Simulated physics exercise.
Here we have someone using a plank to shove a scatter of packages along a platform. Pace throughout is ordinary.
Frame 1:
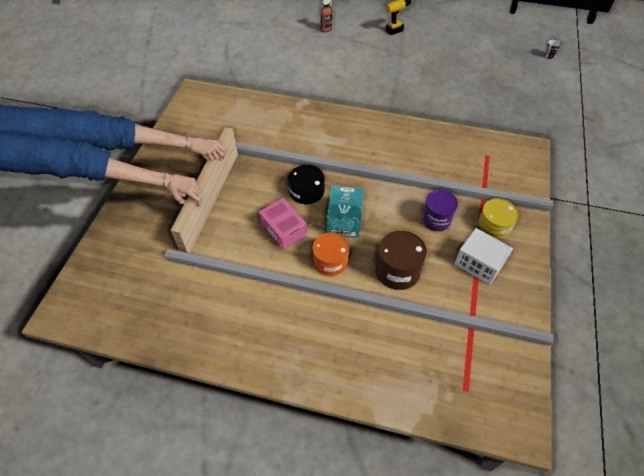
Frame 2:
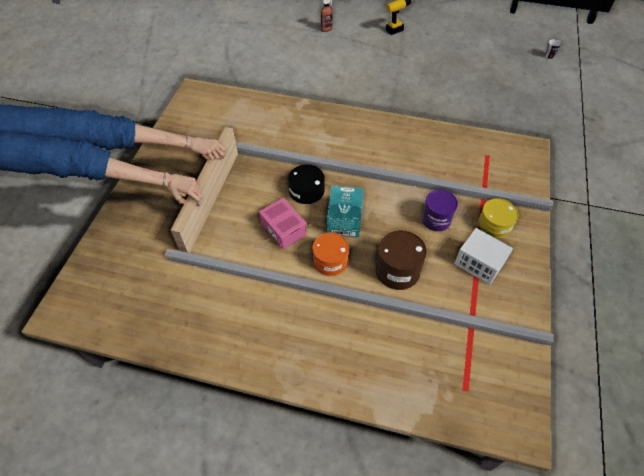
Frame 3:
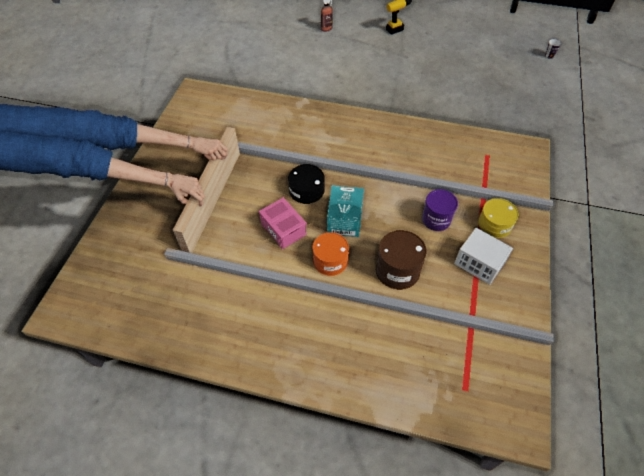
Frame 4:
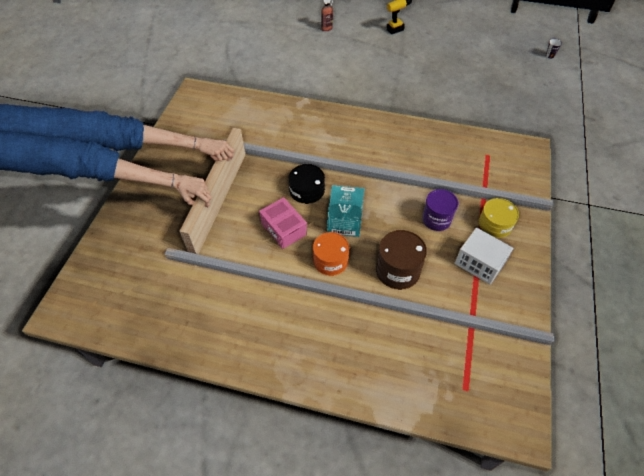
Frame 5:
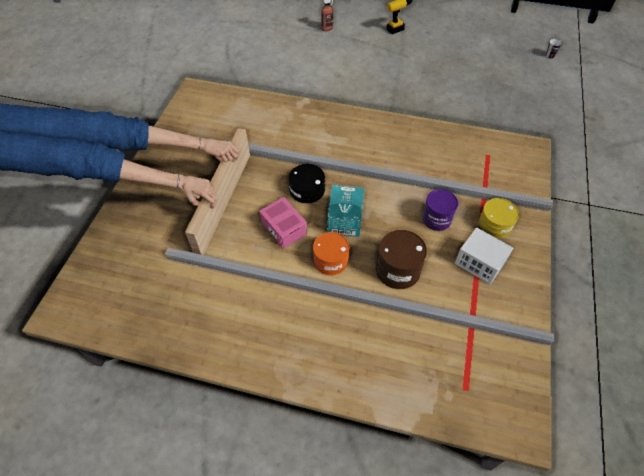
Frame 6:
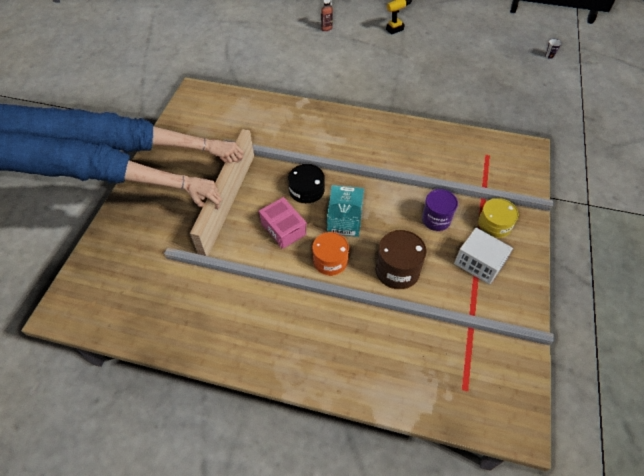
Two hands sliding a wooden plank slightly rightward across a wooden platform, the scattered canisters and boxes between grey rails staying still.
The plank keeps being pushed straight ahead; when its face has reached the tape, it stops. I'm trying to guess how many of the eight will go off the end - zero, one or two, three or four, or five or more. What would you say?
I would say one or two.
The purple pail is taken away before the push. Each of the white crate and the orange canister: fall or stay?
I'd say the white crate gets knocked off and the orange canister stays aboard.
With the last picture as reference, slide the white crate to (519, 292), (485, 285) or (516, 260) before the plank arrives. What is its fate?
Place by place, it goes off the edge; goes off the edge; goes off the edge.
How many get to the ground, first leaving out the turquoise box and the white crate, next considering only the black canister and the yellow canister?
First try: 0 fallen; other try: 0.
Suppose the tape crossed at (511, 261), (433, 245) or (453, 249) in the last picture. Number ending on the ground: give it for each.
Down on the ground: 5, 0 and 0.
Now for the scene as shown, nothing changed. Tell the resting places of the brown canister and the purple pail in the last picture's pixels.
The brown canister comes to rest at (537, 290), and the purple pail comes to rest at (538, 211).
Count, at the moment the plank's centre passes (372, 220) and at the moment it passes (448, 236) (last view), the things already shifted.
That makes 6 at the first spot and 8 at the second.
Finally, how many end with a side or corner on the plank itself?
Contact count: 3.
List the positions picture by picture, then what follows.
Yellow canister (498, 218); white crate (483, 256); purple pail (439, 211); plank (208, 188); tape (478, 255), in the first frame.
White crate (483, 256); plank (208, 188), in the second frame.
Purple pail (439, 211); black canister (307, 184), in the third frame.
Yellow canister (498, 218); orange canister (331, 254), in the fourth frame.
White crate (483, 256); turquoise box (346, 211), in the fifth frame.
Yellow canister (498, 218); white crate (483, 256); purple pail (439, 211); plank (226, 191); tape (478, 255), in the sixth frame.
Soon after, none off yet; yellow canister at rest near (498, 218); white crate at rest near (483, 256); purple pail at rest near (439, 211).
Then, none off yet; yellow canister at rest near (498, 218); white crate at rest near (483, 256); purple pail moved about its own width near (458, 205).
By the end, the number that fall off is one or two; fallen, white crate and yellow canister.
